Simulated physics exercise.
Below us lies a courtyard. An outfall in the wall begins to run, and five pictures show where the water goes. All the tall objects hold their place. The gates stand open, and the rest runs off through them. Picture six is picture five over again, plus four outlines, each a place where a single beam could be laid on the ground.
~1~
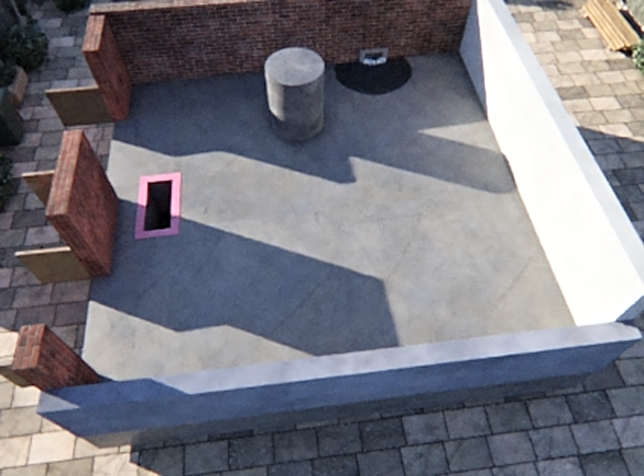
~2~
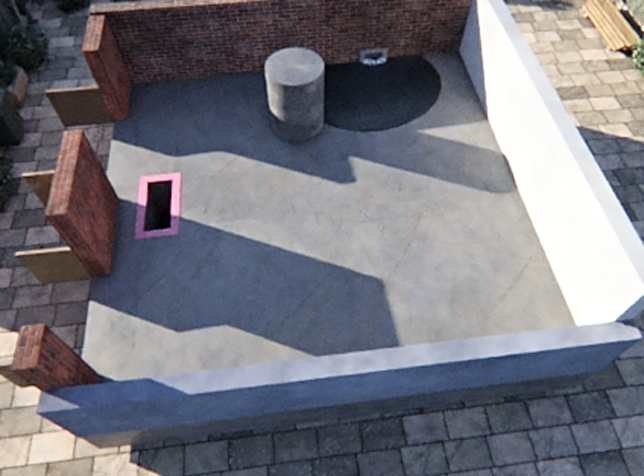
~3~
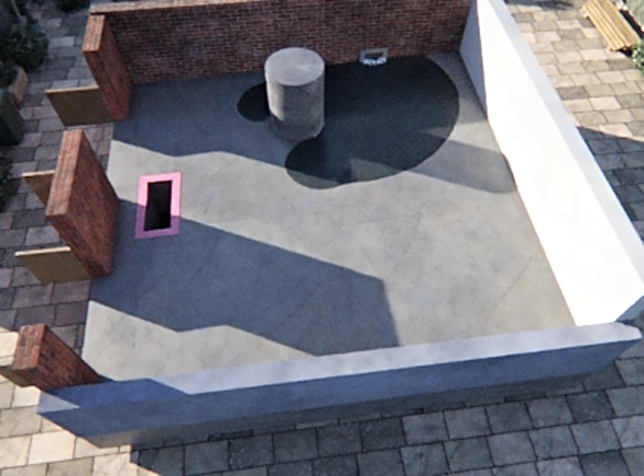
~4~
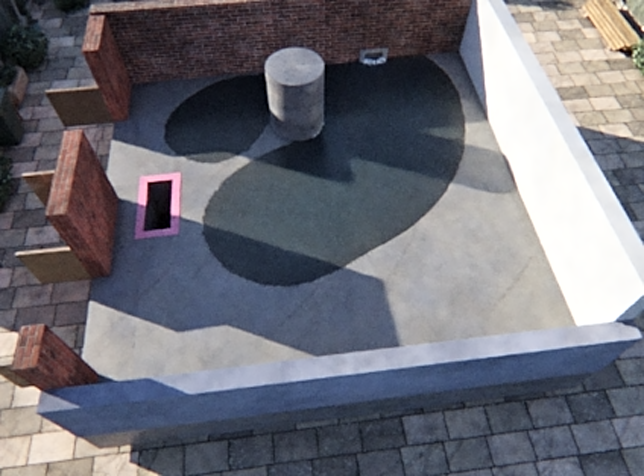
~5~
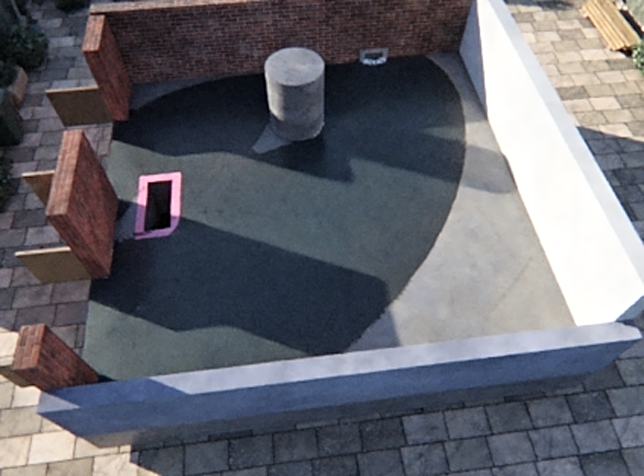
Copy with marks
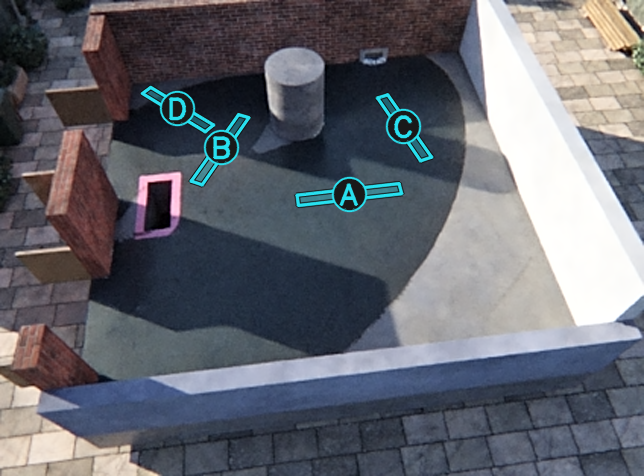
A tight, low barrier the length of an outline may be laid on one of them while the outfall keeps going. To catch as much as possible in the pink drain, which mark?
Best: A.
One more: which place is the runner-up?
Here it is place D.
On the marked copy, A from (297, 200) to (400, 188); B from (196, 182) to (243, 116); C from (382, 96) to (426, 158); D from (146, 90) to (209, 128).
For place A, about 40 % of the stream runs into the pink drain, about 60 % out by the gates.
For place B, about 10 % of the stream runs into the pink drain, about 90 % out by the gates.
For place C, about 9 % of the stream runs into the pink drain, about 91 % out by the gates.
For place D, about 15 % of the stream runs into the pink drain, about 85 % out by the gates.
